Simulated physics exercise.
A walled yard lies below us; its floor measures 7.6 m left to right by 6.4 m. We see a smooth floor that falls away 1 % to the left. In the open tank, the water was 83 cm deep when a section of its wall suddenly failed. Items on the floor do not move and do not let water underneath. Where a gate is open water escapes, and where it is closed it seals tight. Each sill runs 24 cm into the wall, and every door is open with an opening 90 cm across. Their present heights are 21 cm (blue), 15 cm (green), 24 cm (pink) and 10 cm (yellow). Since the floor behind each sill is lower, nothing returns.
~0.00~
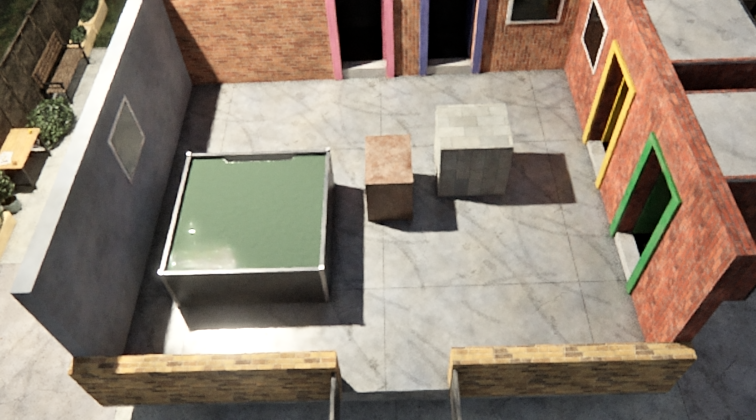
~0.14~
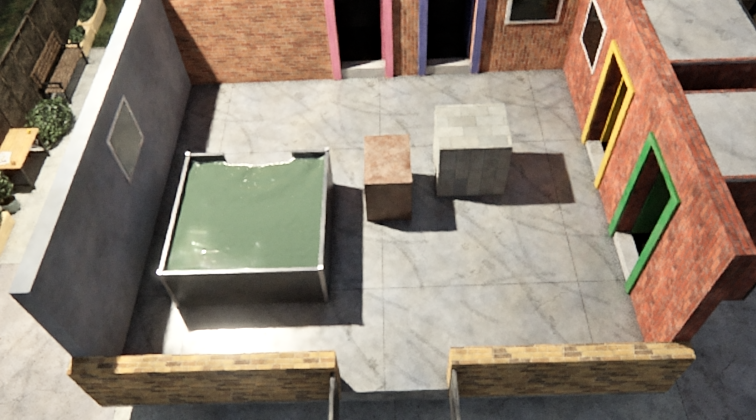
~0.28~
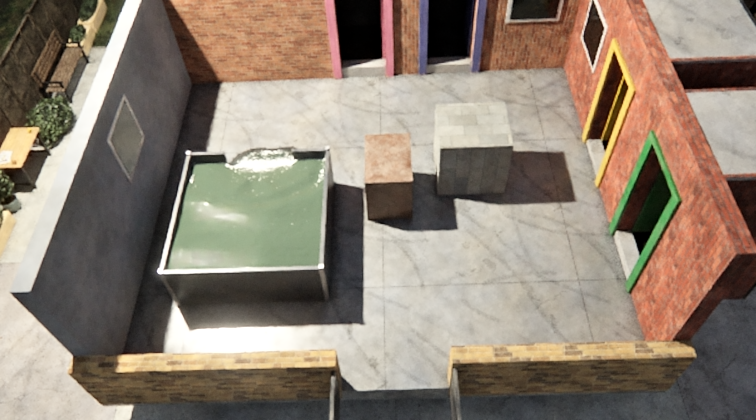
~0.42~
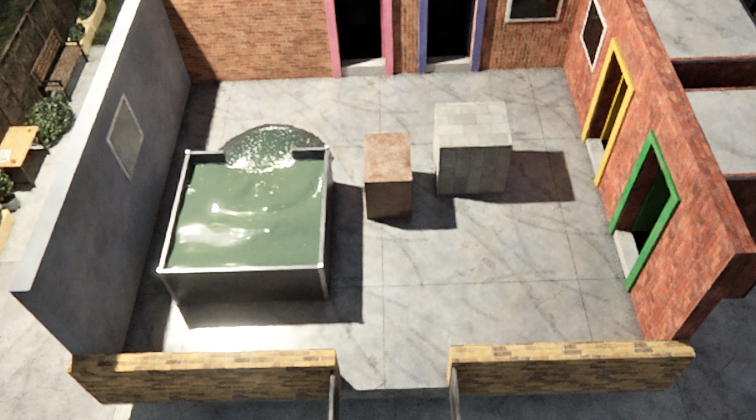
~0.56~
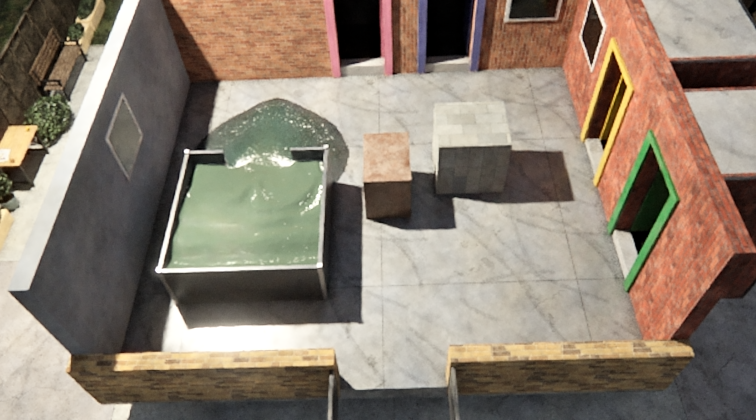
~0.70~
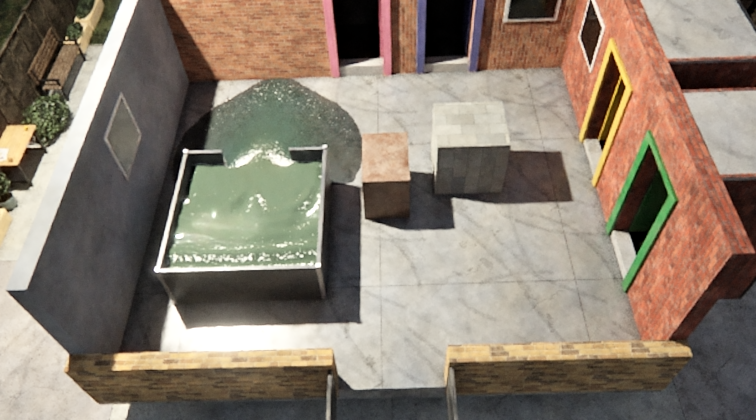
In a walled yard with a pale marble-like floor, an open tank of greenish water stands still near two blocks. A gap opens in its far side and water pours through, then fans out across the floor in a widening, rounded sheet while ripples roughen the surface inside.
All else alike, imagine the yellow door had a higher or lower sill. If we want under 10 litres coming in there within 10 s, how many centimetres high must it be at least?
About 11.5 centimetres.
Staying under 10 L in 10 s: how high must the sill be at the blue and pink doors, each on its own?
Some 9.0 cm for blue, some 23 cm for pink.
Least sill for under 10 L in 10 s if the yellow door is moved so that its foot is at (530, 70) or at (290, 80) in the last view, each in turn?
Around 16 and 37 cm respectively.
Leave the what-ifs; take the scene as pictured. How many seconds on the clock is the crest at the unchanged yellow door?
Roughly 5.5 s.
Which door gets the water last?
The green one comes last.
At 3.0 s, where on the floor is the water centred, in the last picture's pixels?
Centre of the water: Approx. (279, 172) px.
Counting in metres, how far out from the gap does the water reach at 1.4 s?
Reach: Approx. 3.6 m.
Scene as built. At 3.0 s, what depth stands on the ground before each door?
Depths in cm: Blue 11, green 0, pink 22, yellow 0.
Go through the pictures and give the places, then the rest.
In the first picture, the open tank at (251, 210) is whole and still, 83 cm deep; the yellow door at (606, 122) is dry.
In the second picture, the front is at a hidden place, 0.4 m from the gap on the far side; 0.4 m2 of floor is wet, 83 cm left at the back.
In the third picture, the front is at a hidden place, 0.9 m from the gap on the far side; 1.1 m2 of floor is wet, 83 cm left at the back.
In the fourth picture, the gap is on the far side, the front 1.5 m out at (260, 128); the back of the open tank holds 83 cm.
In the fifth picture, the front is at (272, 102), 2.2 m from the gap on the far side; 4.3 m2 of floor is wet, 80 cm left at the back.
In the sixth picture, the gap is on the far side, the front 2.9 m out at (268, 80); the back of the open tank holds 72 cm; 4.2 m in a straight line remain to the yellow door at (603, 120).
After 1.4 s water covers 25 % of the floor, deepest (54 cm) near (189, 85); it has not reached the yellow door.
After 3.0 s water covers 35 % of the floor, deepest (35 cm) near (198, 85); it has not reached the yellow door.
After 10.0 s water covers 95 % of the floor, deepest (18 cm) near (113, 379); 10 cm at the yellow door, 20 litres in over its 10 cm sill.
At the yellow door as built, the water arrived by 3.6 s and peaked near 14 cm at 5.4 s.
Run again over the same 10 s with other heights there, 16 litres in over 10.5 cm, 6 litres over 12.5 cm. The limit of 10 litres is kept from about 11.5 cm up.
